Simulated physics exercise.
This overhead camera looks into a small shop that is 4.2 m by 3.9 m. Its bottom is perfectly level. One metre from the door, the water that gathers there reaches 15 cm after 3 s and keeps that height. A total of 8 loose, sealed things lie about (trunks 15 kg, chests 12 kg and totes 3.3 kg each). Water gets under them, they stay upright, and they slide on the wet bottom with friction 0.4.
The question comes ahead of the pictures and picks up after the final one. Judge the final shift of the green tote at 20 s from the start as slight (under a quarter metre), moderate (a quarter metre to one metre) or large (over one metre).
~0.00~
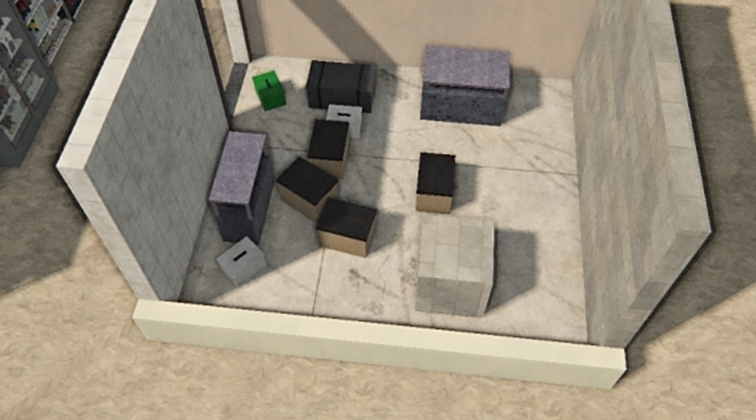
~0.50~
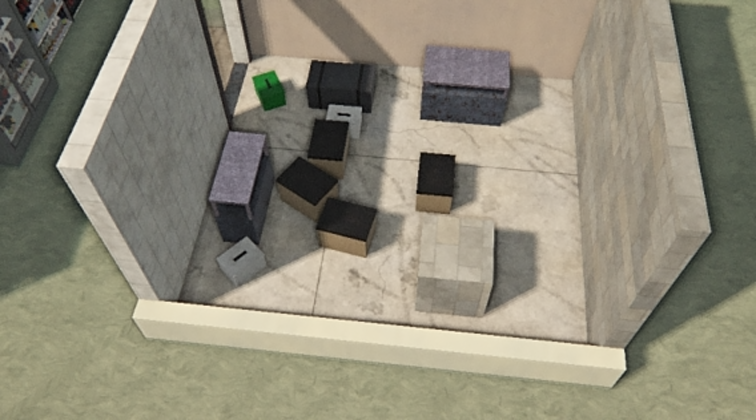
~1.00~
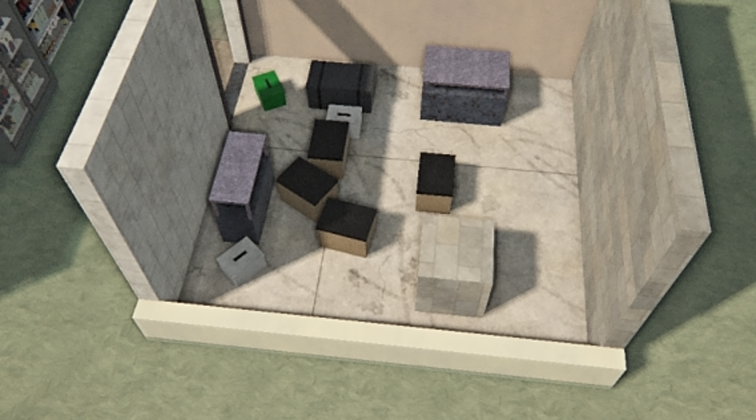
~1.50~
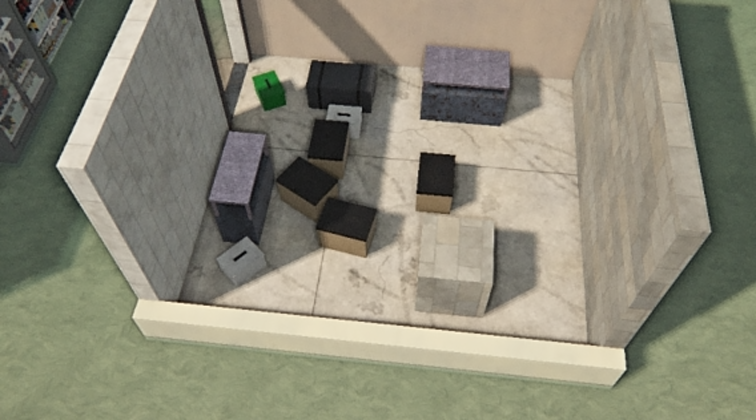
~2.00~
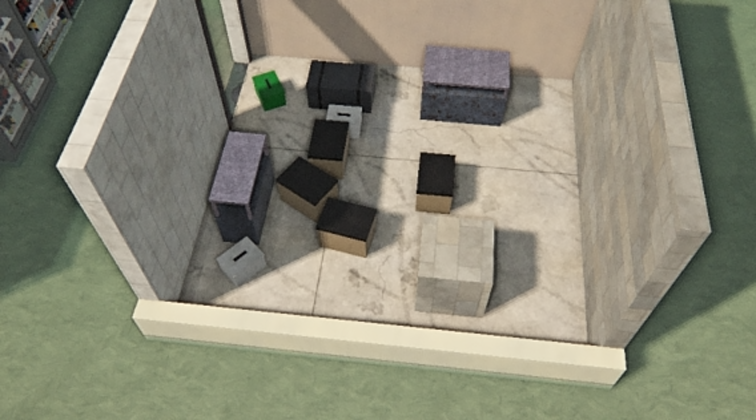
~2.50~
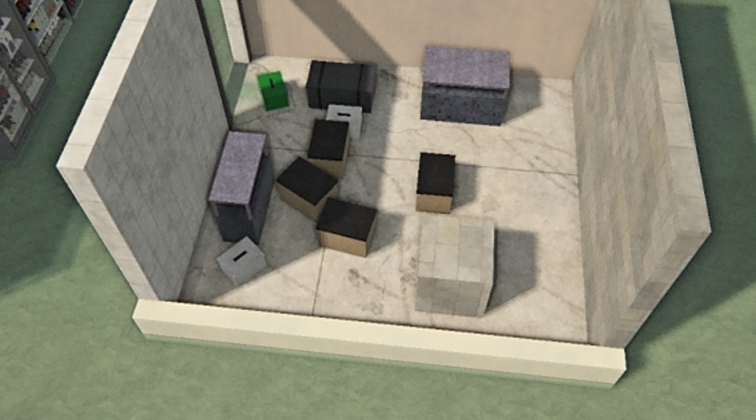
Large.
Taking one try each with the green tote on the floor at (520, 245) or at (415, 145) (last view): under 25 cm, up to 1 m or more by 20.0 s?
In that order: It goes a long way; it goes a long way.
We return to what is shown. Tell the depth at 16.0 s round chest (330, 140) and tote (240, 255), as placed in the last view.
Some 7 cm at the first, some 9 cm at the second.
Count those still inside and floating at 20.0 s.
8 of them.
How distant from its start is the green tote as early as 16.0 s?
Roughly 300 cm.
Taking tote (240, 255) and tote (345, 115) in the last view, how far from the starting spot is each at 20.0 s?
40 cm and 350 cm respectively.
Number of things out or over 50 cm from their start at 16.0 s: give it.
I count 6 of them.
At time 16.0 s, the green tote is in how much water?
About 7 cm.
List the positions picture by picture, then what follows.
The first frame shows the green tote at (268, 84) rests on the ground; water covers 0.0 m2; 0 of 8 have shifted.
The second frame shows the green tote at (268, 84) rests on the ground; water covers 0.0 m2; 0 of 8 have shifted.
The third frame shows the green tote at (268, 84) rests on the ground; water covers 0.0 m2; 0 of 8 have shifted.
The fourth frame shows the green tote at (268, 84), on the bottom; water covers 0.0 m2; 0 of 8 have shifted.
The fifth frame shows the green tote at (268, 84) rests on the ground; water covers 0.0 m2; 0 of 8 have shifted.
The sixth frame shows the green tote at (272, 84) rests on the ground, 5 cm from its start; water covers 0.3 m2; 0 of 8 have shifted.
After 4.0 s the green tote is near (302, 88), 0.5 m from its start, afloat; 1 afloat.
After 9.0 s the green tote is near (532, 130), 3.2 m from its start, afloat; 2 afloat.
After 16.0 s the green tote is near (525, 94), 3.1 m from its start, afloat; 7 afloat.
After 20.0 s the green tote is near (559, 97), 3.5 m from its start, afloat; 8 afloat.
